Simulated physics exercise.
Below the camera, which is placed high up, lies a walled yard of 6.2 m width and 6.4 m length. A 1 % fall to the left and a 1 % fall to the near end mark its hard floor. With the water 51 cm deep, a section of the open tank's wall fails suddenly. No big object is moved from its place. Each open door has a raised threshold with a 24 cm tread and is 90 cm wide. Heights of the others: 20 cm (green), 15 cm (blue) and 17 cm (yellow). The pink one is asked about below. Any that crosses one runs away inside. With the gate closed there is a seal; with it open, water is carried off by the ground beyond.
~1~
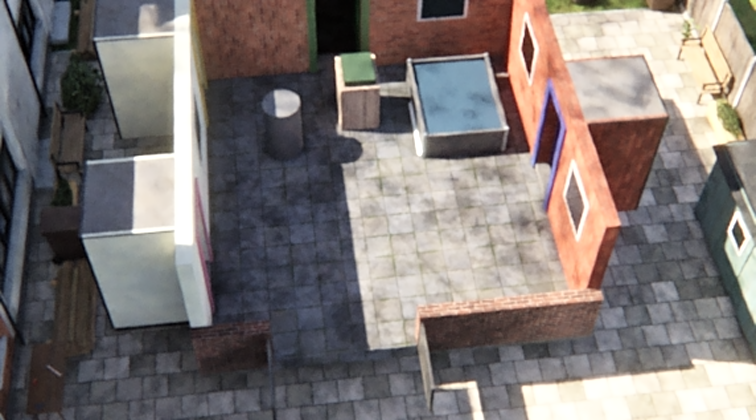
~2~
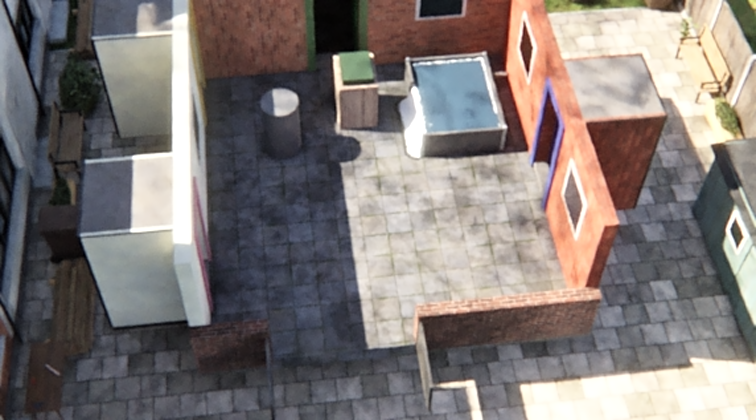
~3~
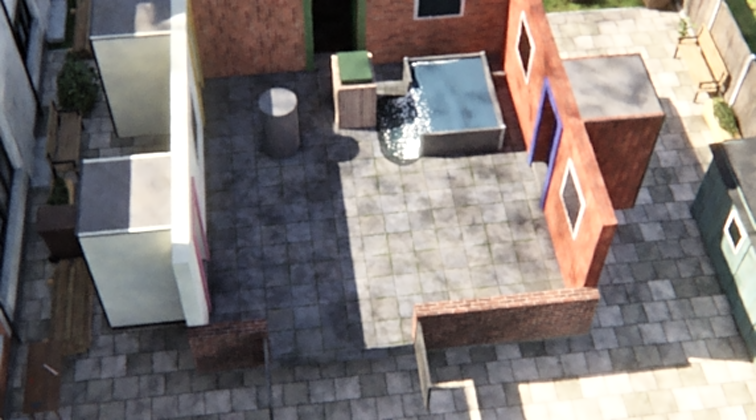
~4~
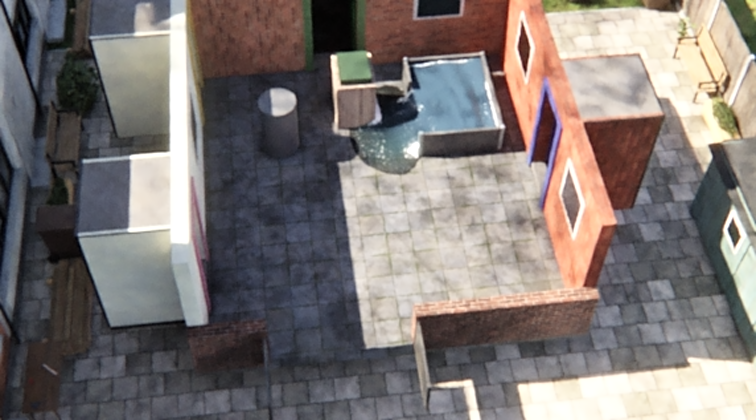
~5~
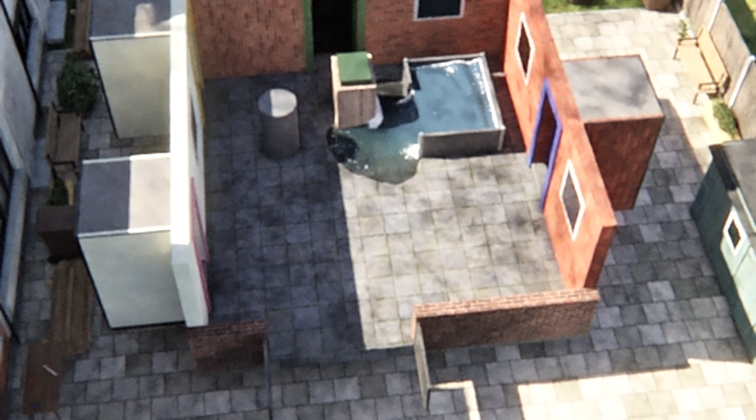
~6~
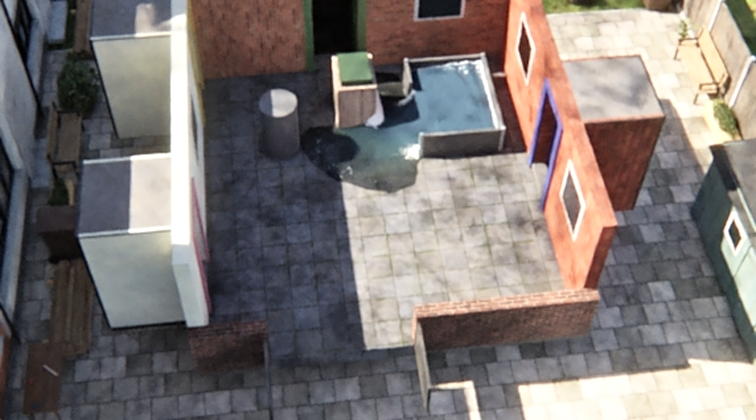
At the start, a square tank full of water stands still against the brick wall of a paved yard, beside a green-topped box. Water then bursts from the tank's left side, foaming onto the paving, and spreads leftward in front of the box as a widening, darkening pool.
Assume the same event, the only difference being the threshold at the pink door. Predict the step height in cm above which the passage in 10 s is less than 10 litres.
About 10.5 cm of height.
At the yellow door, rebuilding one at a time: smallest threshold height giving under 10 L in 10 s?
For yellow, a step near 7.5 cm.
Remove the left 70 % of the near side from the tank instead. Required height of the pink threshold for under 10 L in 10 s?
Then the minimum is about 6.5 cm.
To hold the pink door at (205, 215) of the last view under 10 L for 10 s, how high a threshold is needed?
15 cm.
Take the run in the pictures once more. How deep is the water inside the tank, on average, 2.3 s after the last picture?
About 15 cm.
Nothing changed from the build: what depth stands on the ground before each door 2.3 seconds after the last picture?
Centimetres: Green = 6, blue = 0, pink = 14, yellow = 3.
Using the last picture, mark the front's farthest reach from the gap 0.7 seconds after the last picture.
Somewhere near the pixel (225, 184).
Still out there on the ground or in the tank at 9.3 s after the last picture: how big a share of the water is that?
Roughly 80 in a hundred.
Then, 0.7 s after the last picture water covers 20 % of the floor, deepest (34 cm) near (378, 120); it has not reached the pink door.
Then, 2.3 s after the last picture water covers 55 % of the floor, deepest (30 cm) near (210, 353); 14 cm at the pink door, 4 litres in over its 9 cm threshold.
Then, 9.3 s after the last picture water covers 80 % of the floor, deepest (10 cm) near (210, 335); 8 cm at the pink door, 21 litres in over its 9 cm threshold.
At the pink door as built, the water peaked near 14 cm, 2.1 s after the last picture.
Run again over the same 10 s with other heights there, 17 litres in over 9.5 cm, 4 litres over 12.5 cm. The limit of 10 litres is kept from about 10.5 cm up.
